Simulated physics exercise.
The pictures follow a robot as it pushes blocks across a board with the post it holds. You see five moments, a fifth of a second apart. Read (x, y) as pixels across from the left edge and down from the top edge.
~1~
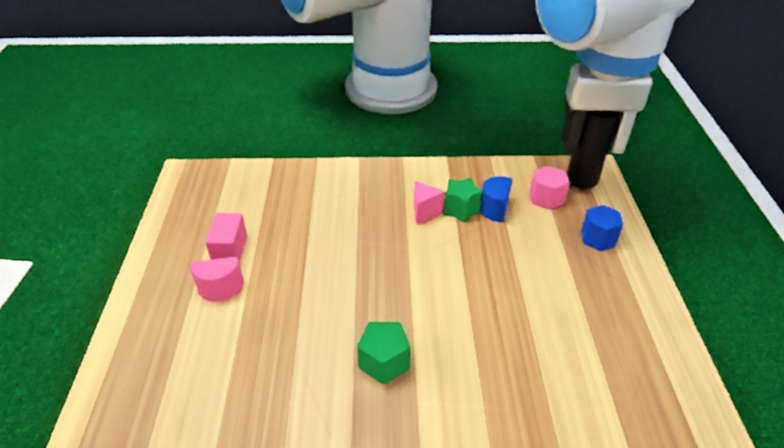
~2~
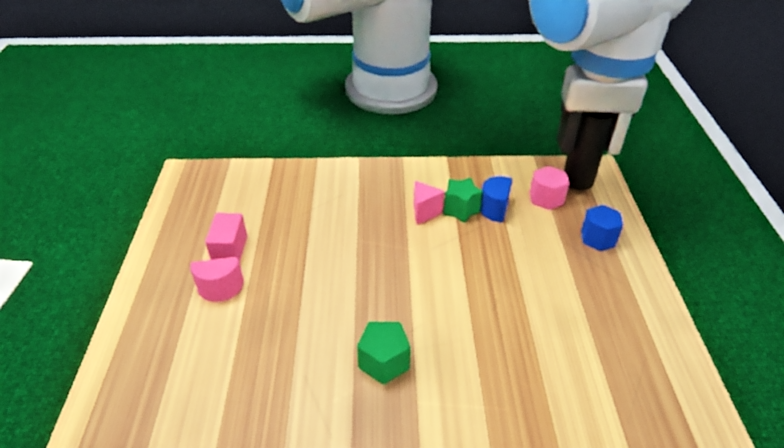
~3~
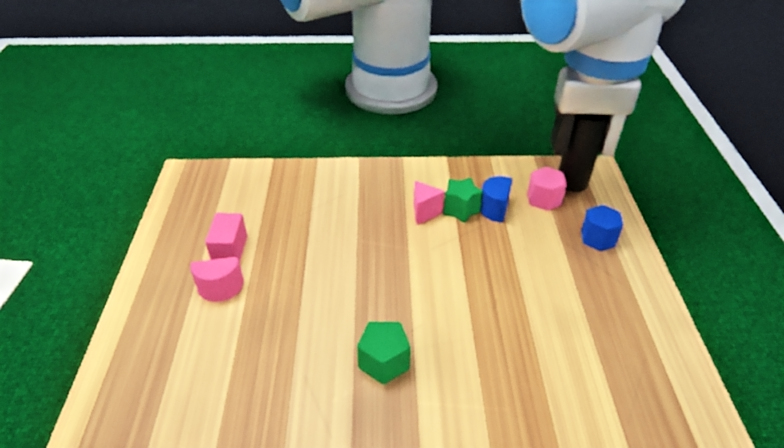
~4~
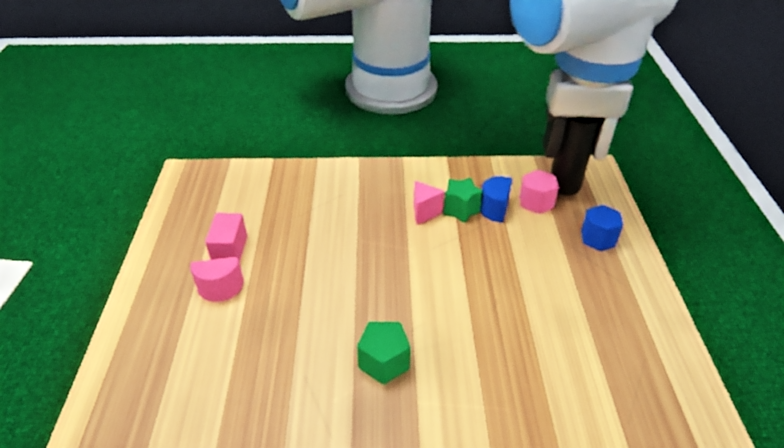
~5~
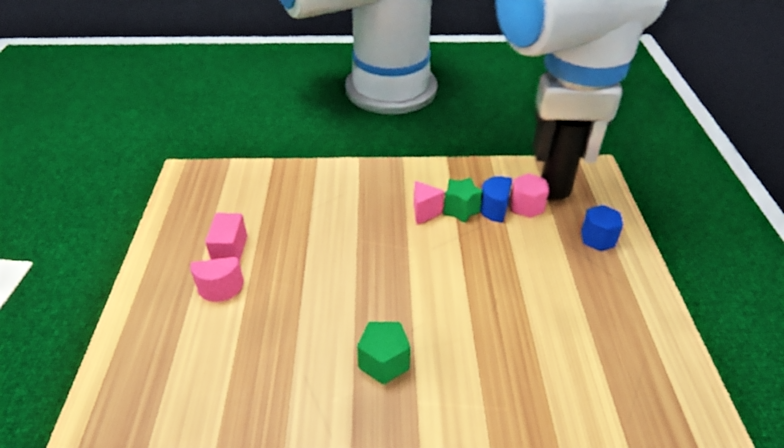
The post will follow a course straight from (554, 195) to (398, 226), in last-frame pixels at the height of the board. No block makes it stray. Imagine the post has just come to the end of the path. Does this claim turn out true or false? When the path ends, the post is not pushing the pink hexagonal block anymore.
That claim is true.
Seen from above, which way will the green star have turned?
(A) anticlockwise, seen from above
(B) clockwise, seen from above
Option B.
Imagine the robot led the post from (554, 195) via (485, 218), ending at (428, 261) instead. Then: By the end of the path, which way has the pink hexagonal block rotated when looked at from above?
It goes round the way clock hands do.
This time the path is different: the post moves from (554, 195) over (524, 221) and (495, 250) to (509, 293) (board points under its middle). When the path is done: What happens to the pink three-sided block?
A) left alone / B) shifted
I choose B.
The first path, step by step. One third of the way, post (504, 198); pink three-sided block (396, 188); green star (426, 196), turned 45° clockwise; blue half-round block (455, 205), turned 30° anticlockwise; pink hexagonal block (481, 197), turned 15° anticlockwise.
Two thirds of the way, post (452, 208); pink three-sided block (391, 186), turned 15° anticlockwise; green star (407, 202), turned 105° clockwise; blue half-round block (434, 234), turned 85° anticlockwise; pink hexagonal block (441, 213), turned 70° anticlockwise.
At the end, post (398, 219); pink three-sided block (389, 185); green star (369, 213), turned 140° clockwise; blue half-round block (433, 245), turned 120° anticlockwise; pink hexagonal block (422, 224), turned 105° anticlockwise.
